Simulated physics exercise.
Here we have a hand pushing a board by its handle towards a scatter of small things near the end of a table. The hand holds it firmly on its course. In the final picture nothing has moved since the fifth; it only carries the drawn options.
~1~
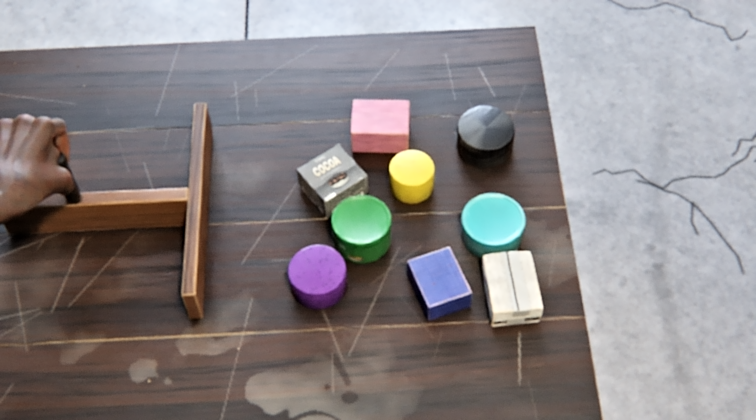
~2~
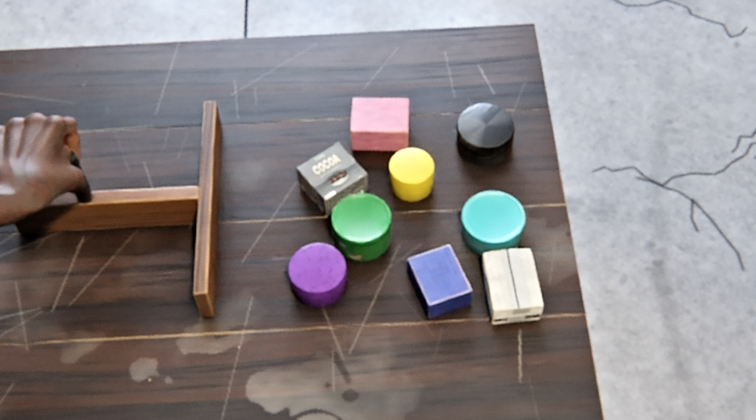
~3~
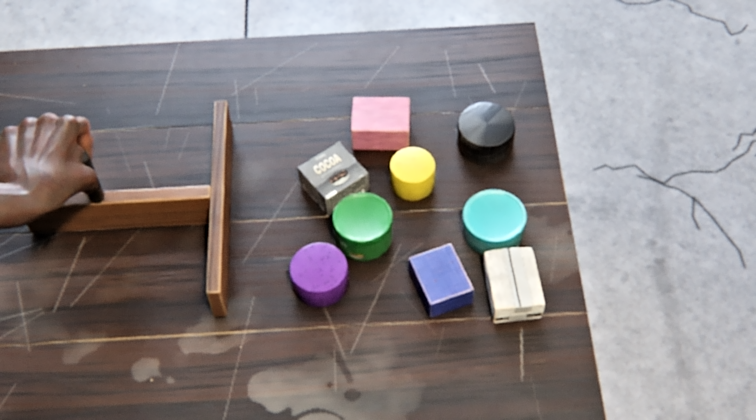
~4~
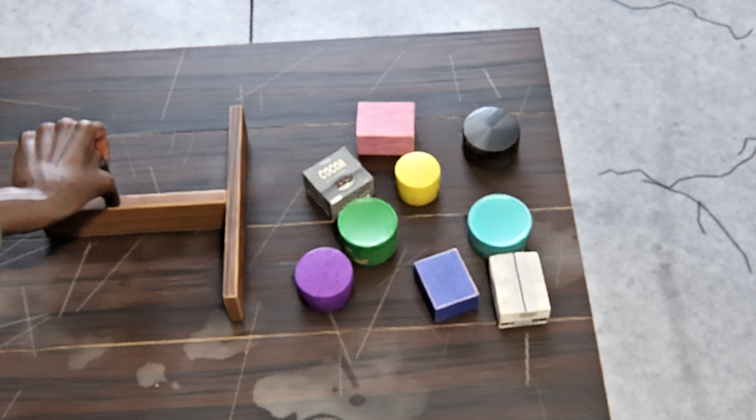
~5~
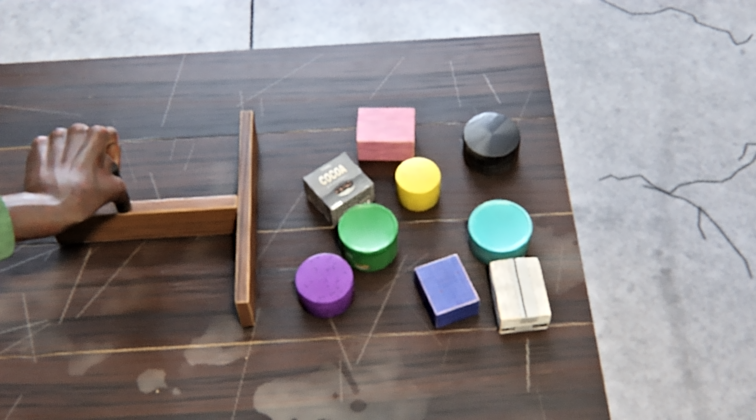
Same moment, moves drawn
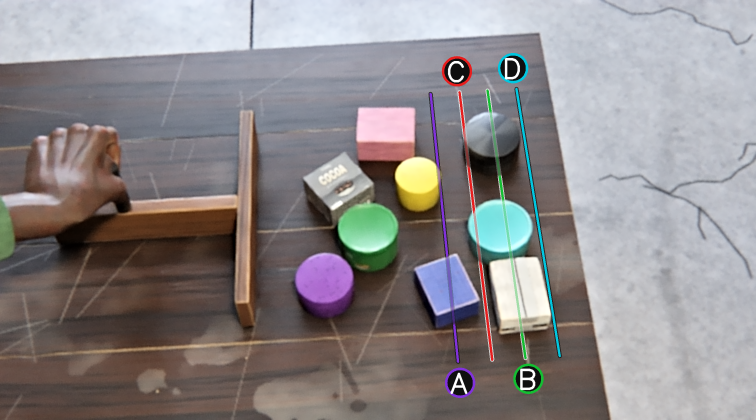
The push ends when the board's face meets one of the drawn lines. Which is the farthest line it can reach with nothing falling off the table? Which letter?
It can go as far as A.
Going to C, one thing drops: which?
The white box.
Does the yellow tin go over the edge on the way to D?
By then, yes.
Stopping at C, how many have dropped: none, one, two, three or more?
One.
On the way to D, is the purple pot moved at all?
Yes.
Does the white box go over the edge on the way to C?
By then, yes.
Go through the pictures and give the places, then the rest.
The first frame shows grey packet (333, 181); black tin (485, 137); purple pot (318, 278).
The second frame shows board (205, 191); turquoise jar (493, 225).
The third frame shows board (218, 191); white box (513, 285).
The fourth frame shows board (233, 195); yellow tin (418, 178).
The fifth frame shows board (244, 201); grey packet (339, 190); black tin (491, 144); purple pot (325, 286).
On the marked copy, A at (443, 217); B at (505, 213); C at (475, 215); D at (536, 211).
Following A. Soon after the start, board (316, 196); purple pot (356, 285); green tub (373, 235).
Later, board (388, 192); white box (530, 297); yellow tin (469, 182).
In the end, board (437, 189); white box (578, 309); black tin (522, 138); nothing has fallen.
As for the rest, B drops the yellow tin, blue block, black tin, turquoise jar and white box; C drops the white box; D drops the yellow tin, blue block, black tin, turquoise jar and white box.
